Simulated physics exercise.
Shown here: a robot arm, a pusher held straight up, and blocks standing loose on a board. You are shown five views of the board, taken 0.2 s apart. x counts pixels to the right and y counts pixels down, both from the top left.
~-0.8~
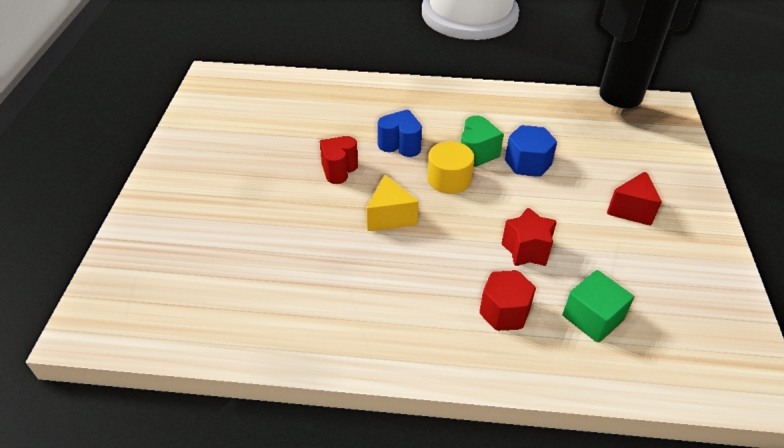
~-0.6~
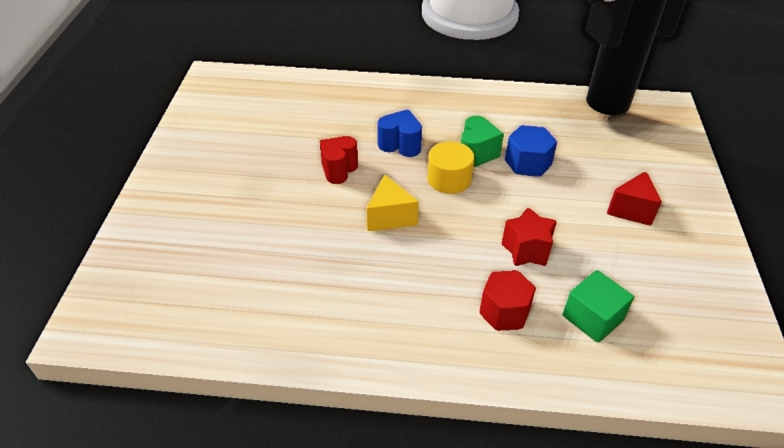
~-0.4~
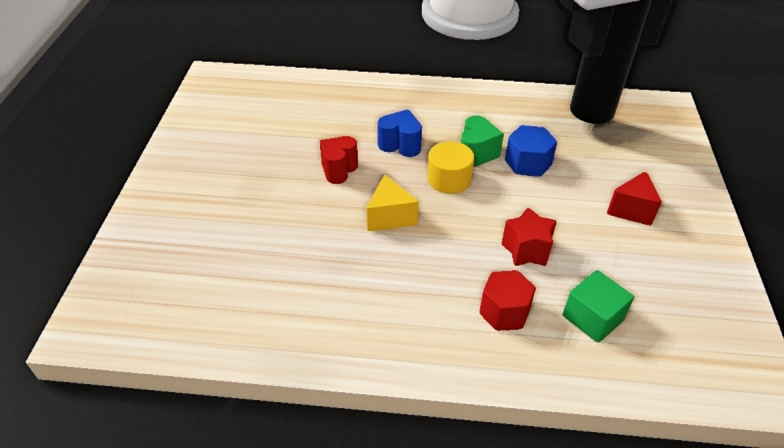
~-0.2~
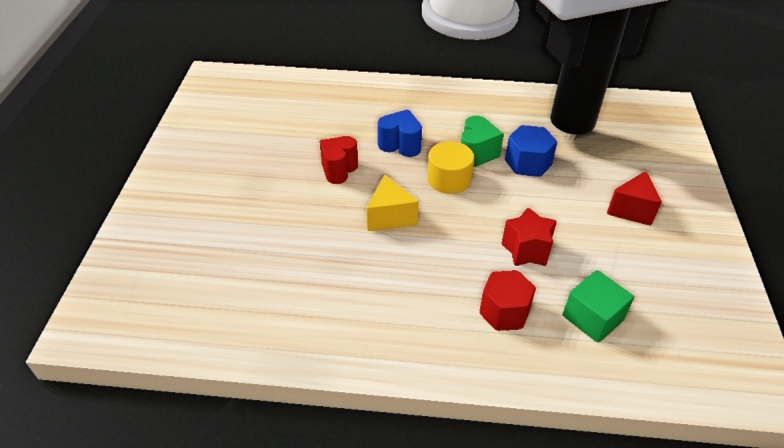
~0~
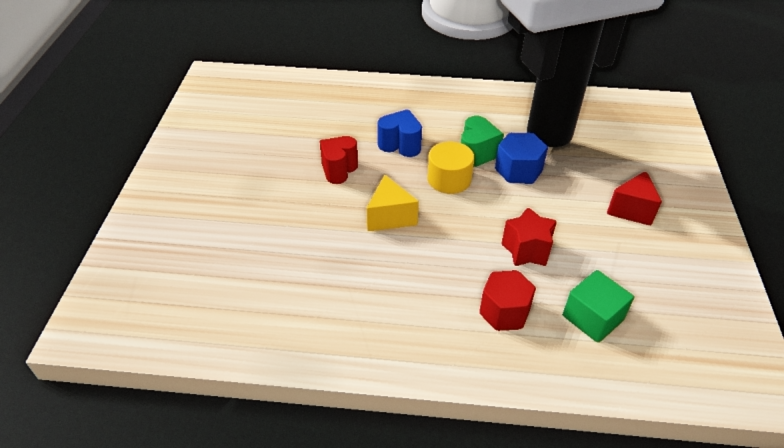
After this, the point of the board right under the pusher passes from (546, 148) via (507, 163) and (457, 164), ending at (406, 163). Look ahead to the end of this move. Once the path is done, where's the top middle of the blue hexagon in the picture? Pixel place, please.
At (490, 171).
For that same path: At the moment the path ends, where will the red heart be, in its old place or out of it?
At the end, its place is the same.
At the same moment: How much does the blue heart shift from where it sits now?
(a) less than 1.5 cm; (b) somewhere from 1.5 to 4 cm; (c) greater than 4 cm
b.
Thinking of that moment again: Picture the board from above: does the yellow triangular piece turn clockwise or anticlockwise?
Counterclockwise rotation.
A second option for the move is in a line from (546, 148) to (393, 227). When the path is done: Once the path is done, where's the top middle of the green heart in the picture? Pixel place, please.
(460, 133)
What follows on the original path. One third of the way, pusher at (508, 149); green heart at (464, 128), turned 20° clockwise; blue hexagon at (497, 168), turned 45° anticlockwise.
Two thirds of the way, pusher at (457, 149); blue heart at (398, 121); yellow circular block at (425, 161); green heart at (433, 118), turned 95° clockwise; blue hexagon at (490, 171), turned 65° anticlockwise.
At the end, pusher at (407, 148); red heart unmoved; yellow triangular piece at (387, 198), turned 20° anticlockwise; blue heart at (379, 116), turned 30° clockwise; yellow circular block at (392, 169); green heart at (424, 113), turned 115° clockwise; blue hexagon at (490, 171), turned 65° anticlockwise.
